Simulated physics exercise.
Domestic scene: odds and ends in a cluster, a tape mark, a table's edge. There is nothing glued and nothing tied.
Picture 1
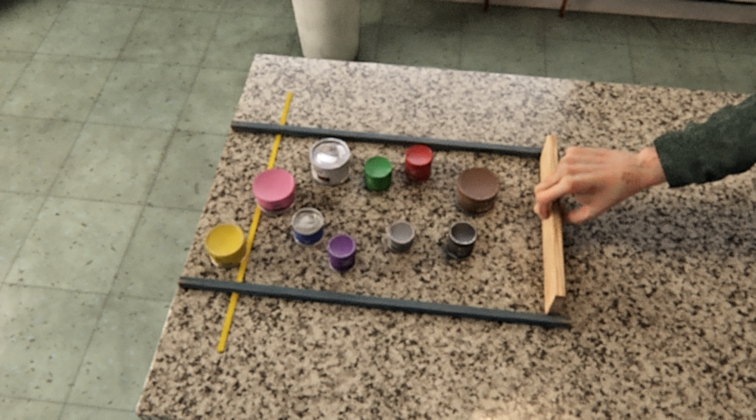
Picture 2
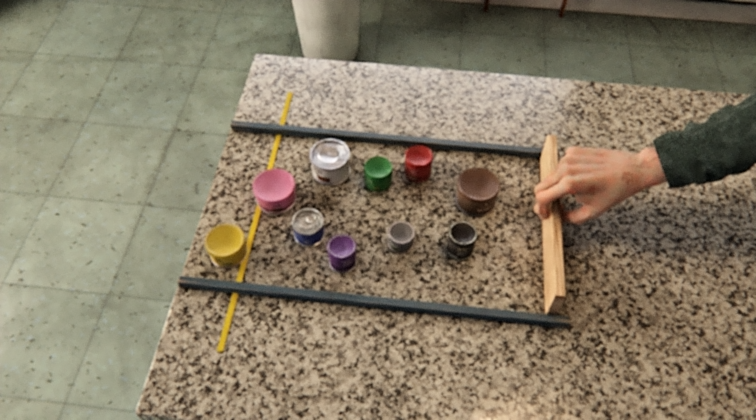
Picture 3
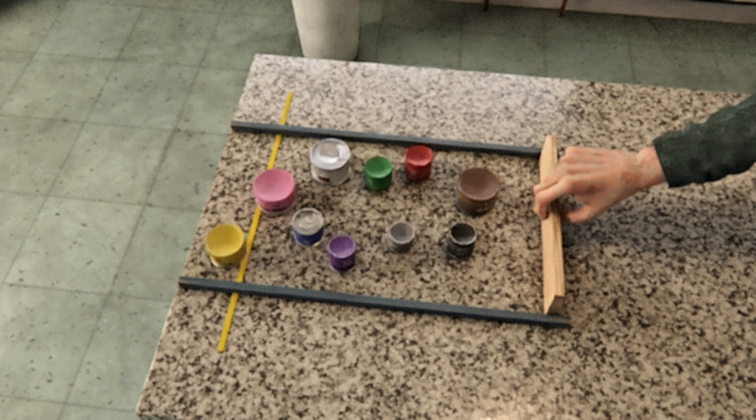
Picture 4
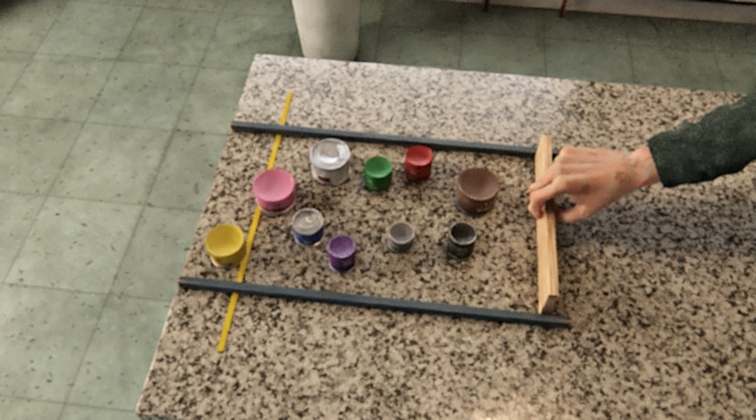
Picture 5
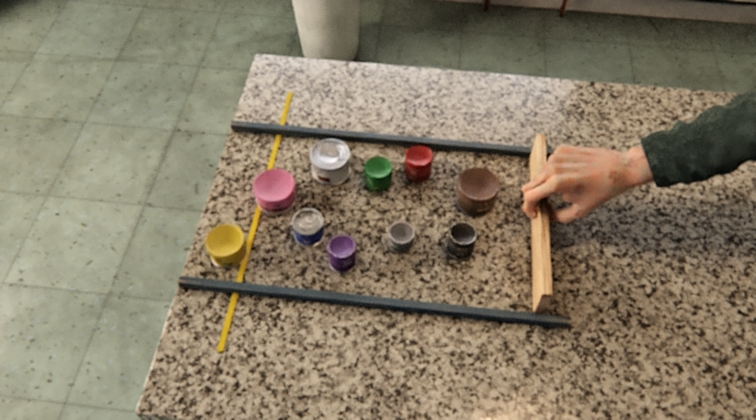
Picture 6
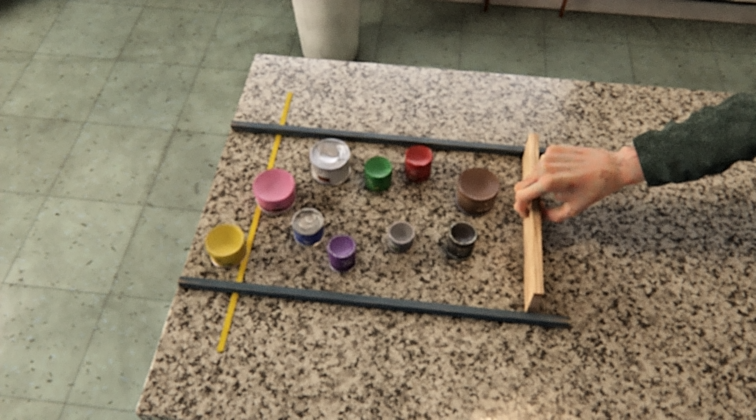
On a speckled stone worktop above a green tiled floor, seen from above at an angle by a still camera, two dark rails run left to right. Between them sit yellow, pink, white, blue, purple, green, red, grey, black and brown pots, with yellow tape crossing at the left. A dark-sleeved hand holds a wooden board at the right, first still, then slides it slightly left; the pots stay put.
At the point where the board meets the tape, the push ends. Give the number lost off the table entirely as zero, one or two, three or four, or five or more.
Basically the losses over the end count one or two in this one.
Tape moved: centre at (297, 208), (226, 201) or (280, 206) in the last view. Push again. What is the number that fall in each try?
It would be 0, 6 and 0.
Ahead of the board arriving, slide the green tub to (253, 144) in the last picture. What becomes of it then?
From that start the object does not stay.
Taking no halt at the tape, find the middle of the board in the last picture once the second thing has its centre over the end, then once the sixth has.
The first one at (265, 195), the next at (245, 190).
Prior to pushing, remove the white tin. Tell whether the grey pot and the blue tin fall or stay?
Well, the grey pot is still there while the blue tin goes off the edge.
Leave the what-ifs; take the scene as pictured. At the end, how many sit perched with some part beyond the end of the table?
The total here is 2.
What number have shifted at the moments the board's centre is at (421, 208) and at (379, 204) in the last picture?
Up to then 5, and up to the other point 7.
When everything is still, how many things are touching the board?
It's touching 4 at the end.
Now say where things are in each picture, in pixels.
Yellow pot (227, 246); pink tin (275, 192); blue tin (309, 228); board (551, 220); tape (260, 204), in the first frame.
Pink tin (275, 192); white tin (330, 163), in the second frame.
Blue tin (309, 228); grey pot (401, 237), in the third frame.
Yellow pot (227, 246); black tin (462, 241), in the fourth frame.
Pink tin (275, 192); red tub (418, 164), in the fifth frame.
Yellow pot (227, 246); pink tin (275, 192); blue tin (309, 228); board (532, 218); tape (260, 204), in the sixth frame.
Early on, none off yet; yellow pot at rest near (227, 246); pink tin at rest near (275, 192); blue tin at rest near (309, 228).
Finally, the number that fall off is one or two; lost, blue tin and pink tin.
